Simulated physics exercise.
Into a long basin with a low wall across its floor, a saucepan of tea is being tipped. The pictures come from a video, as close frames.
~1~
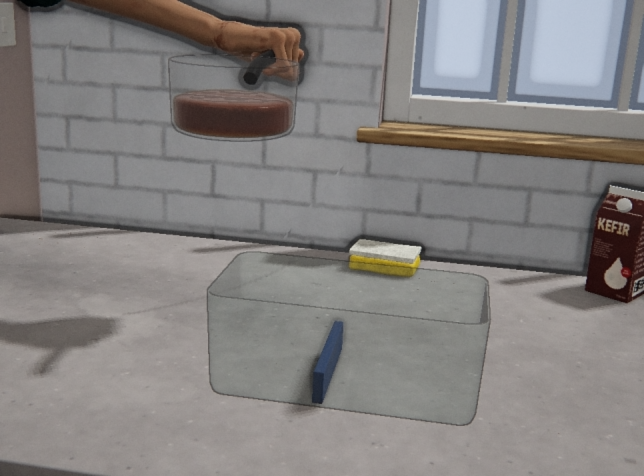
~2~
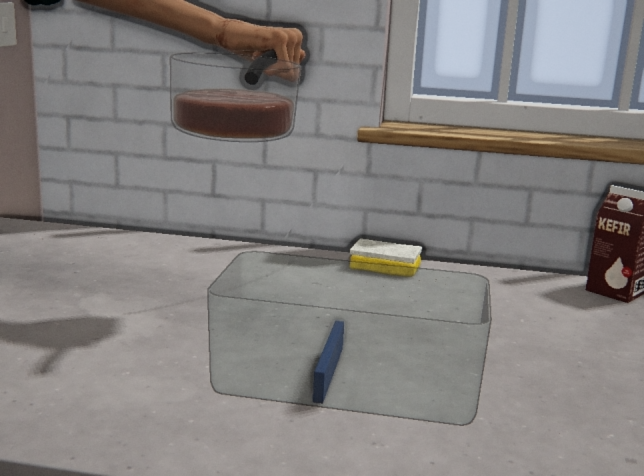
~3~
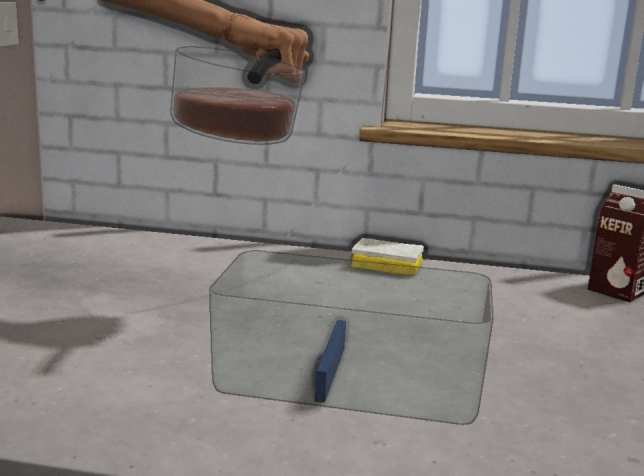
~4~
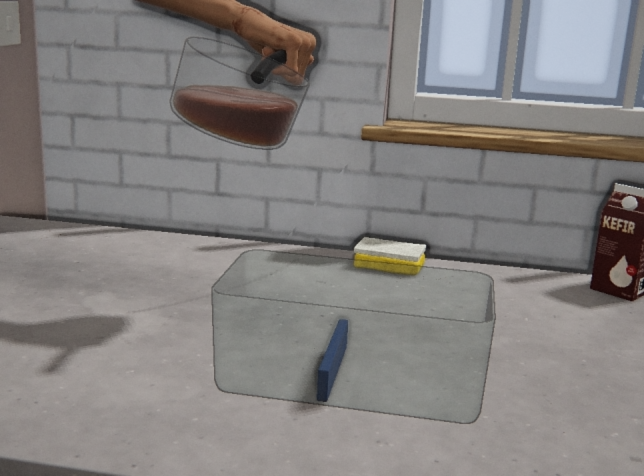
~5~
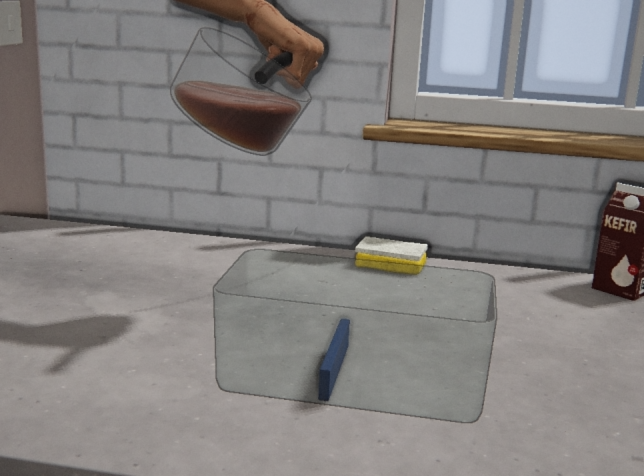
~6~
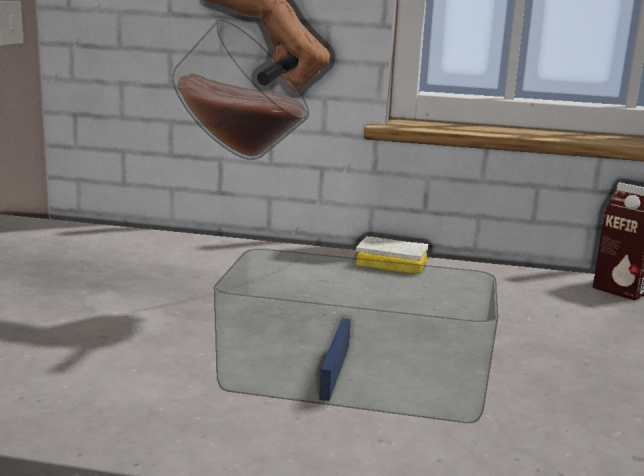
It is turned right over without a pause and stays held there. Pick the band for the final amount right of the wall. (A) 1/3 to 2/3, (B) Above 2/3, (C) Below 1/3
1/3 to 2/3 (A).
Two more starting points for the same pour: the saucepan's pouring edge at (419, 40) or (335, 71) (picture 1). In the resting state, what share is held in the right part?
The first start yields 75 per cent, the second 90 per cent.
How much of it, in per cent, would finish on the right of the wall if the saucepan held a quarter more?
It would be somewhere near 55 %.
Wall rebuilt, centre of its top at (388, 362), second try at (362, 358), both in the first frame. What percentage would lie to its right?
About 15 per cent, then about 10 per cent.
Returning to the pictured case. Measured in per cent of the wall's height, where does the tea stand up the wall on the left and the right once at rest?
The left comes to 40 % and the right to 20 %.
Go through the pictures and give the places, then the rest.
In the first picture, it leans 0°; its right rim is at (296, 67); the tea meets the walls at (179, 94) and (293, 102); the long basin's rim runs from (224, 272) to (488, 301); the wall's top is at (330, 346).
In the second picture, it leans 2°; its right rim is at (298, 69); the tea meets the walls at (179, 93) and (294, 102).
In the third picture, it leans 8°; its right rim is at (302, 76); the tea meets the walls at (180, 92) and (295, 102).
In the fourth picture, it leans 18°; its right rim is at (307, 87); the tea meets the walls at (180, 89) and (299, 103).
In the fifth picture, it leans 30°; its right rim is at (308, 102); the tea meets the walls at (180, 83) and (303, 105).
In the sixth picture, it leans 45°; its right rim is at (305, 119); the tea meets the walls at (186, 77) and (303, 107).
A moment on, the saucepan is tipped right over and 26 per cent is still to pour, 5 is left of the wall and 10 right of it.
Next, the saucepan is tipped right over and 7 per cent is still to pour, 36 is left of the wall and 45 right of it.
Then the saucepan is tipped right over and 0 per cent is still to pour, 49 is left of the wall and 46 right of it.
Later the saucepan is tipped right over and 0 per cent is still to pour, 52 is left of the wall and 46 right of it.
At rest 52 per cent lies left of the wall, 46 right of it and 1 outside.
